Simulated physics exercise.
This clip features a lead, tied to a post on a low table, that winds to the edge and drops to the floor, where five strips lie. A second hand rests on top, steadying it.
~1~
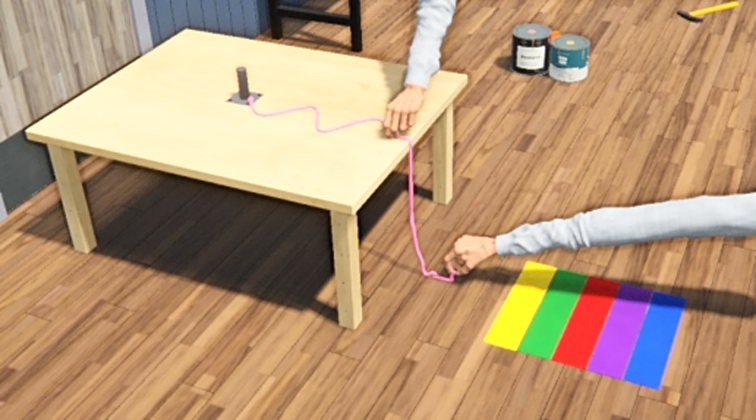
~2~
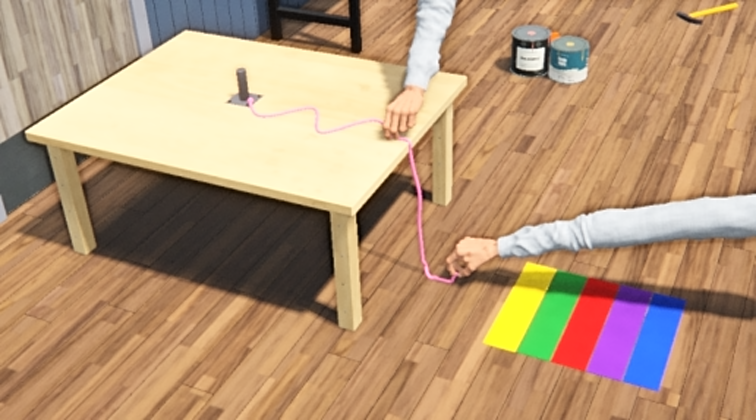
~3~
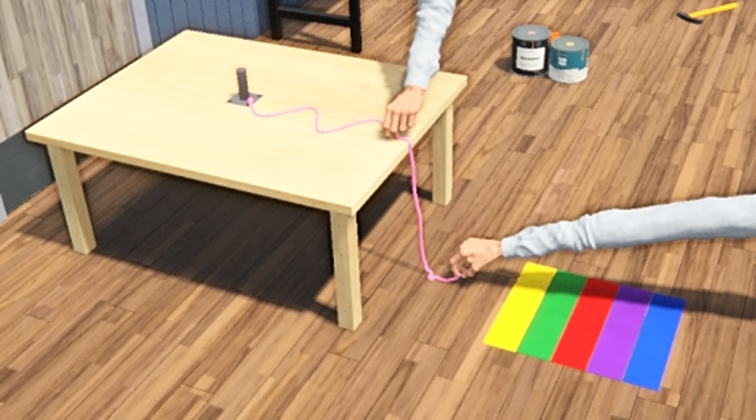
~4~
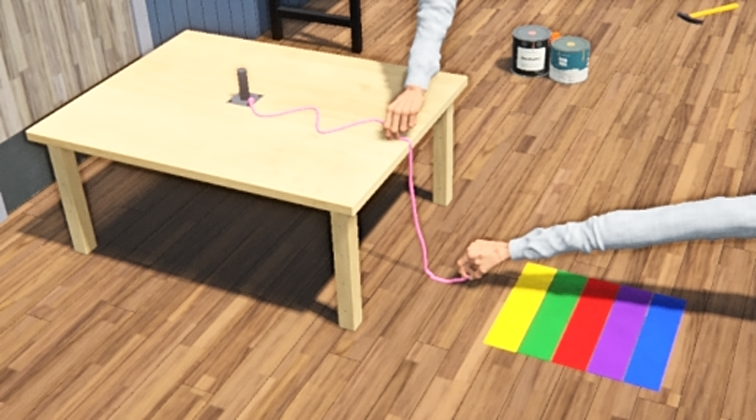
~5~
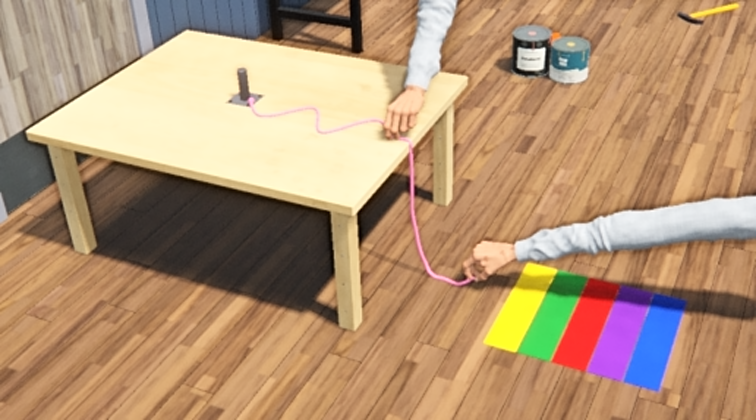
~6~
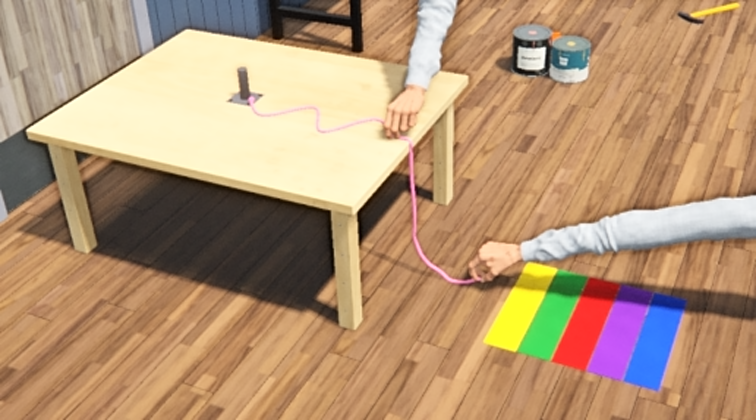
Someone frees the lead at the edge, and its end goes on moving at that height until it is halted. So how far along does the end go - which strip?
Along to the blue strip.
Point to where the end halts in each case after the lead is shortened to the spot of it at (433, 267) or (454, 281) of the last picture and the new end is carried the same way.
Case by case: (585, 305), then (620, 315).
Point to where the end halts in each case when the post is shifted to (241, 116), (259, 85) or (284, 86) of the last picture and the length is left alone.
Try by try: (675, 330), (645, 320) and (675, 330).
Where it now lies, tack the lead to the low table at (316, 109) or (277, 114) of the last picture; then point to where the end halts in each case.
Per try (px, approx.): (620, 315), (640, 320).
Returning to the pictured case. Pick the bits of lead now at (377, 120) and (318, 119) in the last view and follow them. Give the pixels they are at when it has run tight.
Result - first point (430, 154), second point (352, 124).
A little later, end near (596, 308); over red.
Next, end near (633, 317); over purple.
When it is tight, end near (656, 323); over blue. The blue one.
